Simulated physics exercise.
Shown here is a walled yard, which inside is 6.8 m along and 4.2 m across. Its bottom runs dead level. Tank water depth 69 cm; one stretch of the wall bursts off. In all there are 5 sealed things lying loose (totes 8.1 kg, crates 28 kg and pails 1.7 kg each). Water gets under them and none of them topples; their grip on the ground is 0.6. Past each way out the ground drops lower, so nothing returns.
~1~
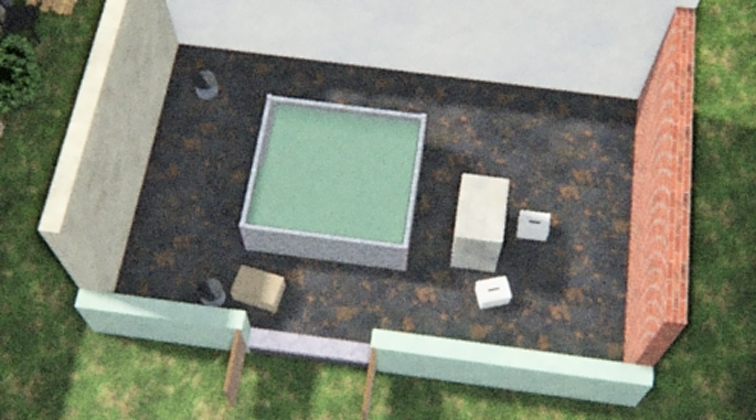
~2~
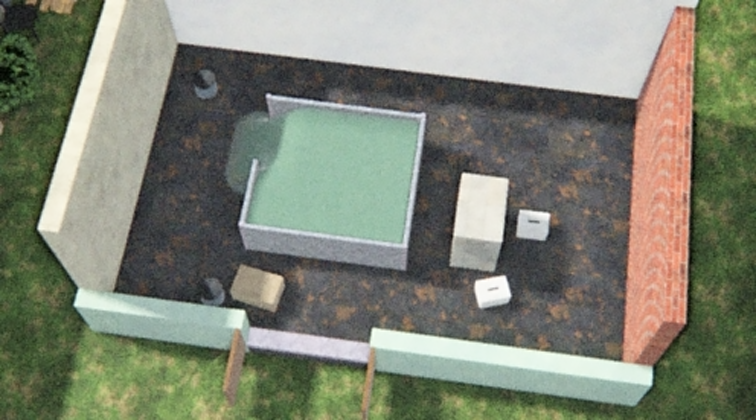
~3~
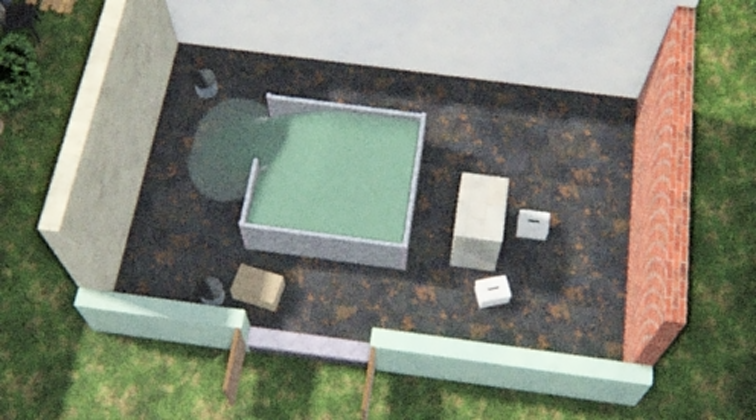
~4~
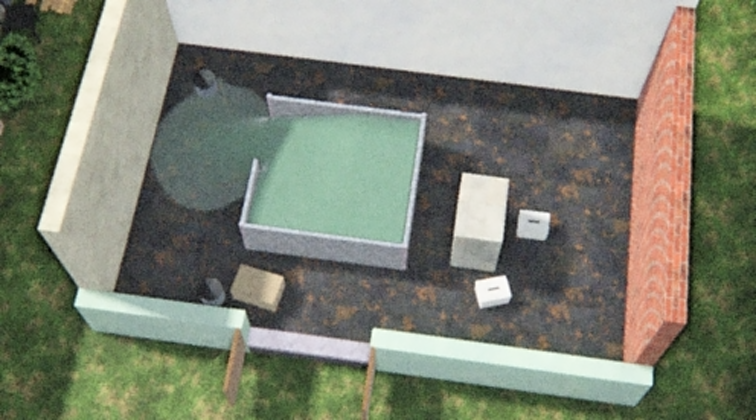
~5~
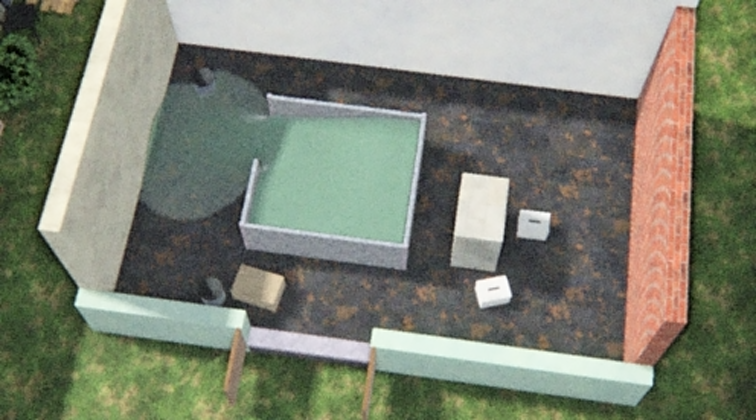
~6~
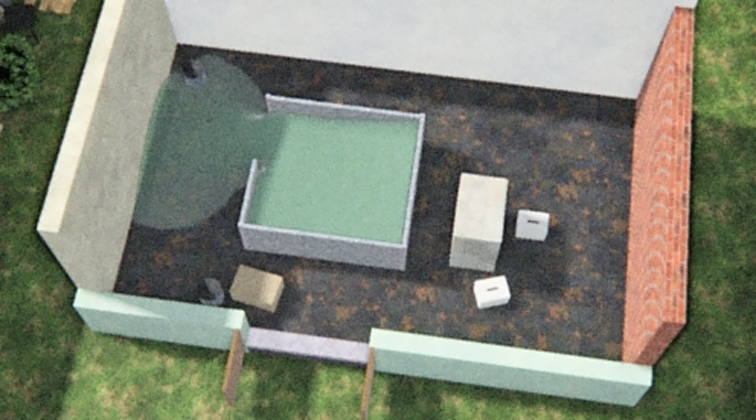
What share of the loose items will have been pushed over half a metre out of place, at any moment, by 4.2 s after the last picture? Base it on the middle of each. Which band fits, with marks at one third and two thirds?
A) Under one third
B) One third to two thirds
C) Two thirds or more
B.
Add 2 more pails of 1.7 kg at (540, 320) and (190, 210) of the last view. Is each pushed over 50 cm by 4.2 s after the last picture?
Respectively: Doesn't reach it; tops it.
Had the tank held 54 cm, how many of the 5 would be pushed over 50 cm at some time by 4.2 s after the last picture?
That would make 2 of them.
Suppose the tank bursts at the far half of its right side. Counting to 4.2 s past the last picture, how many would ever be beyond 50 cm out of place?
Result: 1.
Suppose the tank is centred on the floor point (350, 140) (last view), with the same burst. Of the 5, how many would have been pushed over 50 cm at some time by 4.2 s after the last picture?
The count would be 3.
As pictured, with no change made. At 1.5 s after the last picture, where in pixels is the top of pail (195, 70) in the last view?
Near (286, 72).
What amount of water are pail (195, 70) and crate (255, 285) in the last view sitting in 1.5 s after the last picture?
About 14 and 1 cm.
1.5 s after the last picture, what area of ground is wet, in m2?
That flooded area is roughly 12 m2.
Then, 0.4 s after the last picture 1 of 5 are over 50 cm from their spots; 1 afloat.
Then, 1.5 s after the last picture 1 of 5 are over 50 cm from their spots; 2 afloat.
Then, 2.8 s after the last picture 2 of 5 are over 50 cm from their spots; 2 afloat.
Then, 4.2 s after the last picture 3 of 5 are over 50 cm from their spots, and 3 have been at some point; 1 afloat.
